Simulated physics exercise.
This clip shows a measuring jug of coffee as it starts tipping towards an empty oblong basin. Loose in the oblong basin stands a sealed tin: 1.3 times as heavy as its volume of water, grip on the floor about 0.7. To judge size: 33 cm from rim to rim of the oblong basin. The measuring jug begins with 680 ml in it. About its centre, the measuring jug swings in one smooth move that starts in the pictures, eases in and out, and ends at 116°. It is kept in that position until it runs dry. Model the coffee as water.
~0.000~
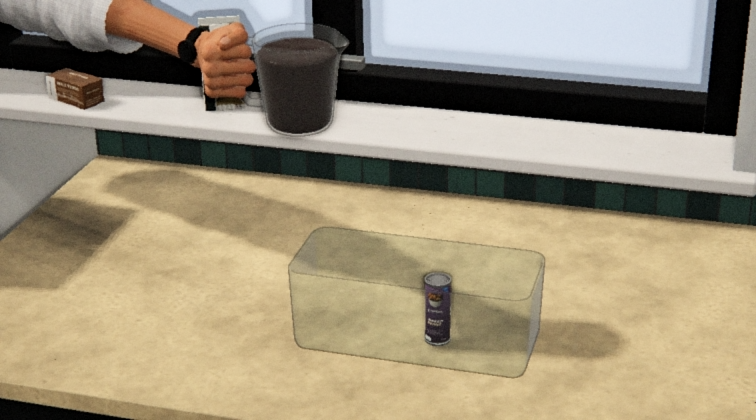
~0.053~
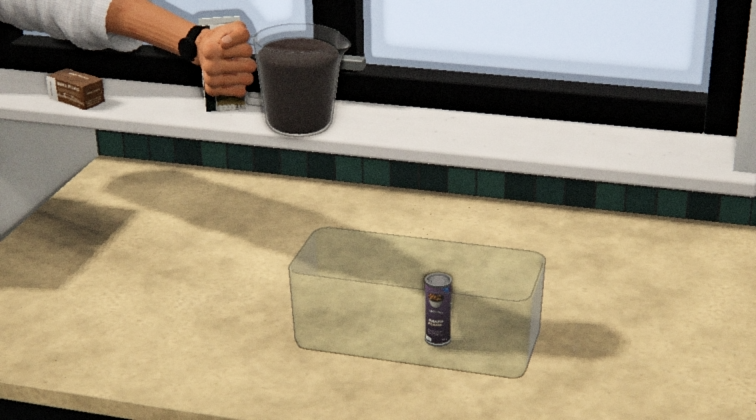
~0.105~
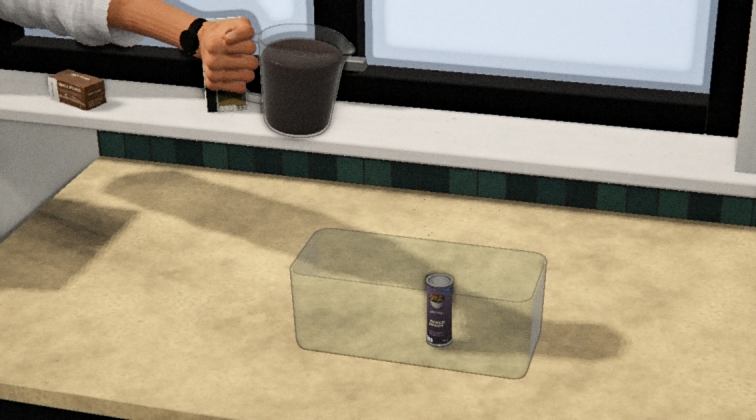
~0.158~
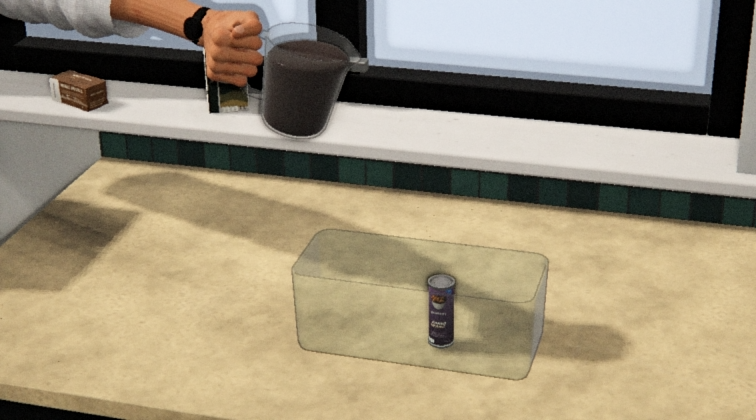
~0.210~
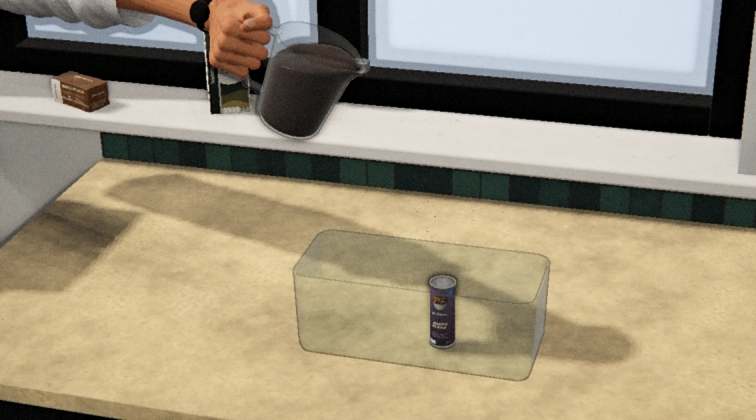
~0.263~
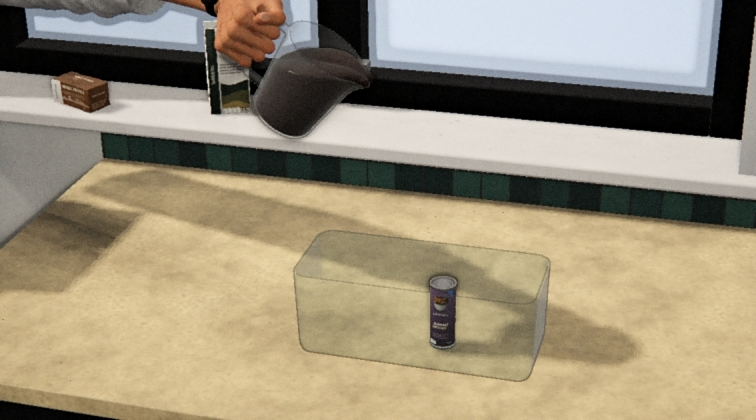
At first, a hand holds a clear measuring jug of dark coffee upright above a windowsill, behind an empty see-through oblong basin and a small tin on the counter. The hand then tilts the jug to the right, slowly and then more steeply, until the coffee reaches its spout.
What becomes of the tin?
Looks like it will overturn.
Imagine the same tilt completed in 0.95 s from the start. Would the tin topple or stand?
Outcome - the tin remains standing.
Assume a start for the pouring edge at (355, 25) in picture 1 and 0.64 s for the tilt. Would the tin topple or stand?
Result: Tin tipped over.
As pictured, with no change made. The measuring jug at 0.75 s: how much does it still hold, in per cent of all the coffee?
Roughly 4 per cent.
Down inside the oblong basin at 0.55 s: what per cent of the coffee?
Roughly 12 percent of it.
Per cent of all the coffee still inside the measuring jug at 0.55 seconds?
46 %.
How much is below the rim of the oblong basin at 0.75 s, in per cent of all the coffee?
About 74 per cent.
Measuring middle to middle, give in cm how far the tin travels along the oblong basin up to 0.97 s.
It has moved some 8 cm.
By 0.55 s the tilt is 102° and 45 per cent is still to pour; the tin stands where it began.
By 0.75 s the tilt is 116° and 4 per cent is still to pour; the tin leans 13°.
By 0.97 s the tilt is 116° and 0 per cent is still to pour; the tin lies on its side.
By 1.21 s the tilt is 116° and 0 per cent is still to pour; the tin lies on its side.
At rest the tin lies on its side.
